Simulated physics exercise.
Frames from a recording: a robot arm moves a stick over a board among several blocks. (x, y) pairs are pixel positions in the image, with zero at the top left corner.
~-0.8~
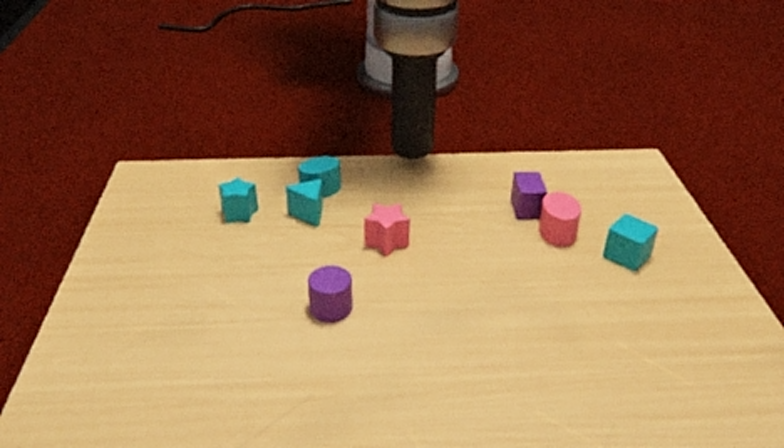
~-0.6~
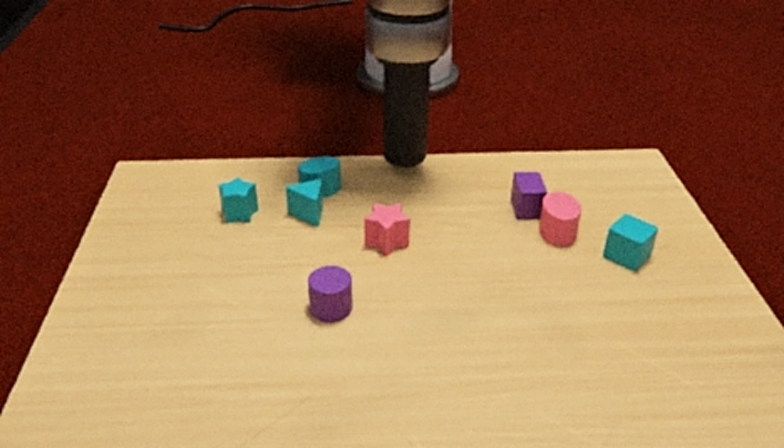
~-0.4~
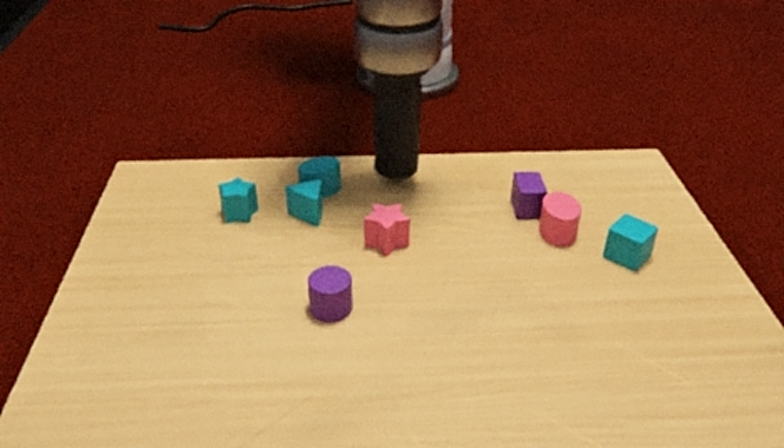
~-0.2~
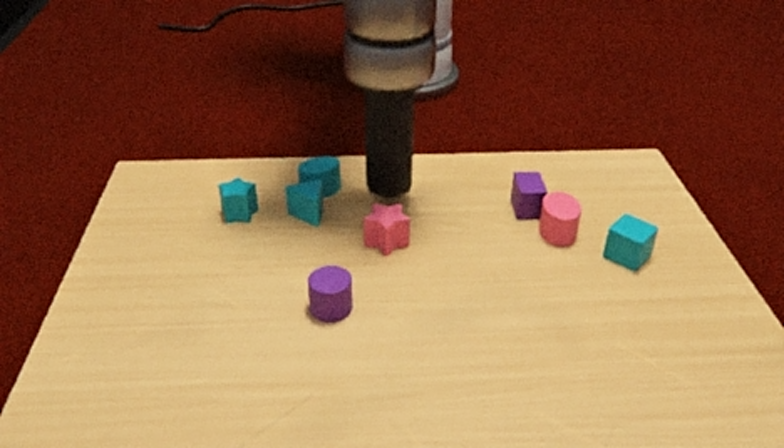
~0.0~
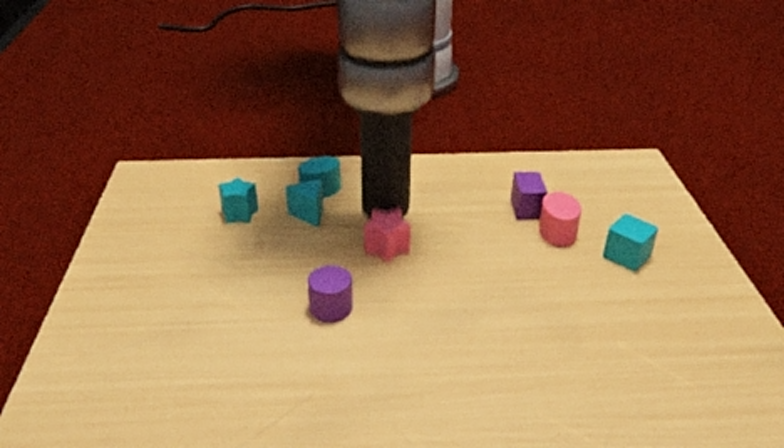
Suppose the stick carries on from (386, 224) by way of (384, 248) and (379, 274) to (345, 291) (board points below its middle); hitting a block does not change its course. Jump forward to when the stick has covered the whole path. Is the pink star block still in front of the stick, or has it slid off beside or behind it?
Lost on the way.
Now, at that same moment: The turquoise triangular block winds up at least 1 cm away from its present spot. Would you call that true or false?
That claim is false.
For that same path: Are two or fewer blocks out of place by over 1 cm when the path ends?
I'd say yes.
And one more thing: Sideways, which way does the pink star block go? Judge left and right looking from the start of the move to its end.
The left-hand side.
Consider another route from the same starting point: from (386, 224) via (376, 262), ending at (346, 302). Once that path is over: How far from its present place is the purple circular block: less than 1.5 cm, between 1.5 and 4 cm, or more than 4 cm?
By the end of the path, it will have gone between 1.5 and 4 cm.
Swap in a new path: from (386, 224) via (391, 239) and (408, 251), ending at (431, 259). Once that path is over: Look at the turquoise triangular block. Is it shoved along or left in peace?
By the last moment, the turquoise triangular block will still be in its place.
On the path given first. One third of the way, stick (384, 234); pink star block (385, 246).
Two thirds of the way, stick (378, 260); pink star block (381, 275).
At the end, stick (344, 276); turquoise triangular block not moved; purple circular block (311, 288); pink star block (372, 287), turned 30° anticlockwise.
